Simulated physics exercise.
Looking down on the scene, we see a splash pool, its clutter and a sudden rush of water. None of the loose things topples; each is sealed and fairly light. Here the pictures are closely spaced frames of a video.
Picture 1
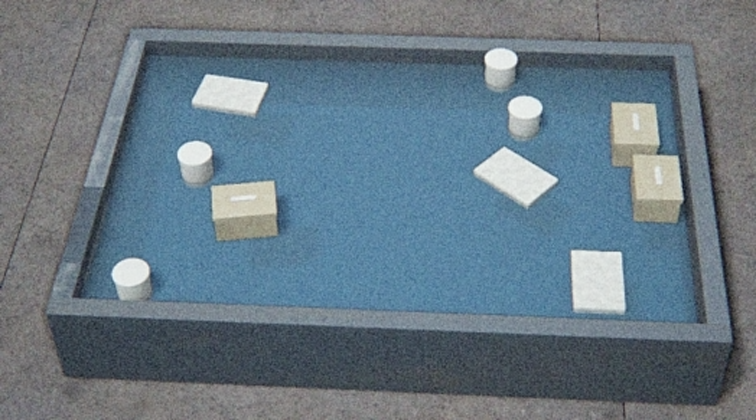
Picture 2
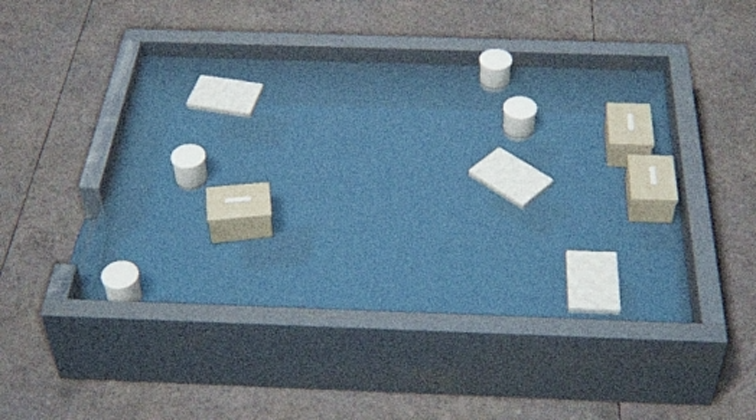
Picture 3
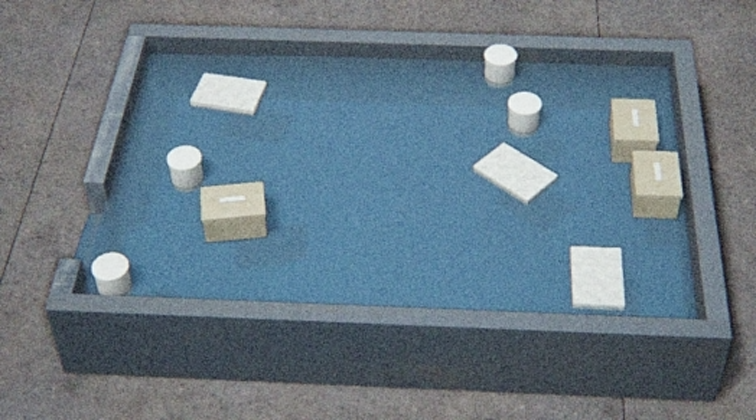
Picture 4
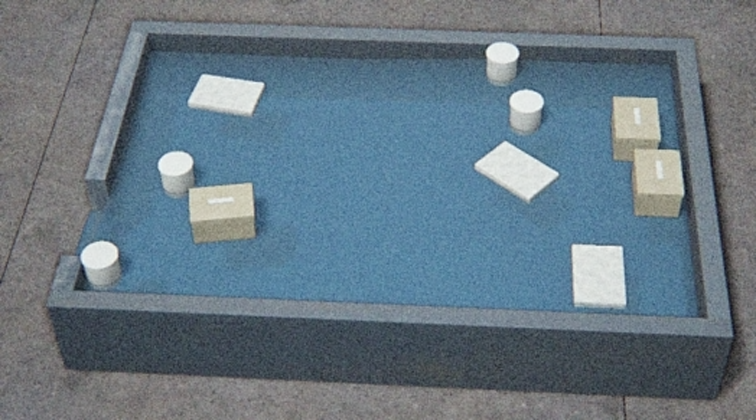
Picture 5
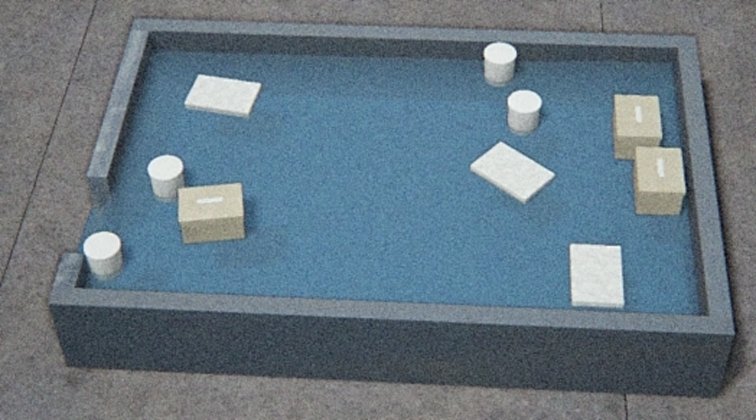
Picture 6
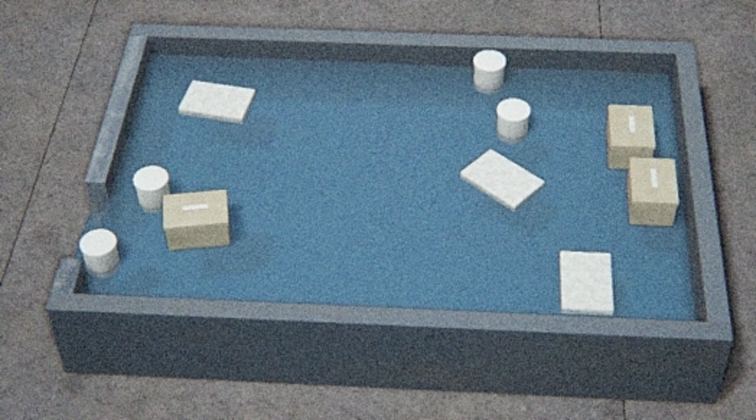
A blue pool's left wall opens, and nearby white pails and a tan box drift left.
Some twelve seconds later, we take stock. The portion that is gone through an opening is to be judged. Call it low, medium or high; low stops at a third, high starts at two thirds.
Low.
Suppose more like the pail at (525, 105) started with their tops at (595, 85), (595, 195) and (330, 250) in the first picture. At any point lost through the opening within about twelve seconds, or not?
Outcome for each, listed in order: Does not leave, does not leave, leaves.
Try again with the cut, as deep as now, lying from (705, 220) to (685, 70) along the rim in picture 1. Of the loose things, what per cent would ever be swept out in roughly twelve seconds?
Result: Close to 60 %.
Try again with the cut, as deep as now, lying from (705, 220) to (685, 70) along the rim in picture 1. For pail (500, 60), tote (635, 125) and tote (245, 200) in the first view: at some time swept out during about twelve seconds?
Result, in listed order: Exited / exited / retained.
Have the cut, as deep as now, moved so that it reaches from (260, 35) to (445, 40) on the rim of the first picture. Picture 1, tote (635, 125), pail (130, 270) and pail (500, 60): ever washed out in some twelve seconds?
First one never exits, second never exits, third exits.
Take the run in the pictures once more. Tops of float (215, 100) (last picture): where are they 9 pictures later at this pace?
My estimate: Close to (196, 119).
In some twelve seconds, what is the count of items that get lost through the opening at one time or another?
The count is 3.
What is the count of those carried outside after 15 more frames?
The number works out to 3.
A moment on, 1 of 10 are out; 9 afloat.
Next, 3 of 10 are out; 7 afloat.
Later, 3 of 10 are out; 7 afloat.
In the end, 3 of 10 are out; 7 afloat.
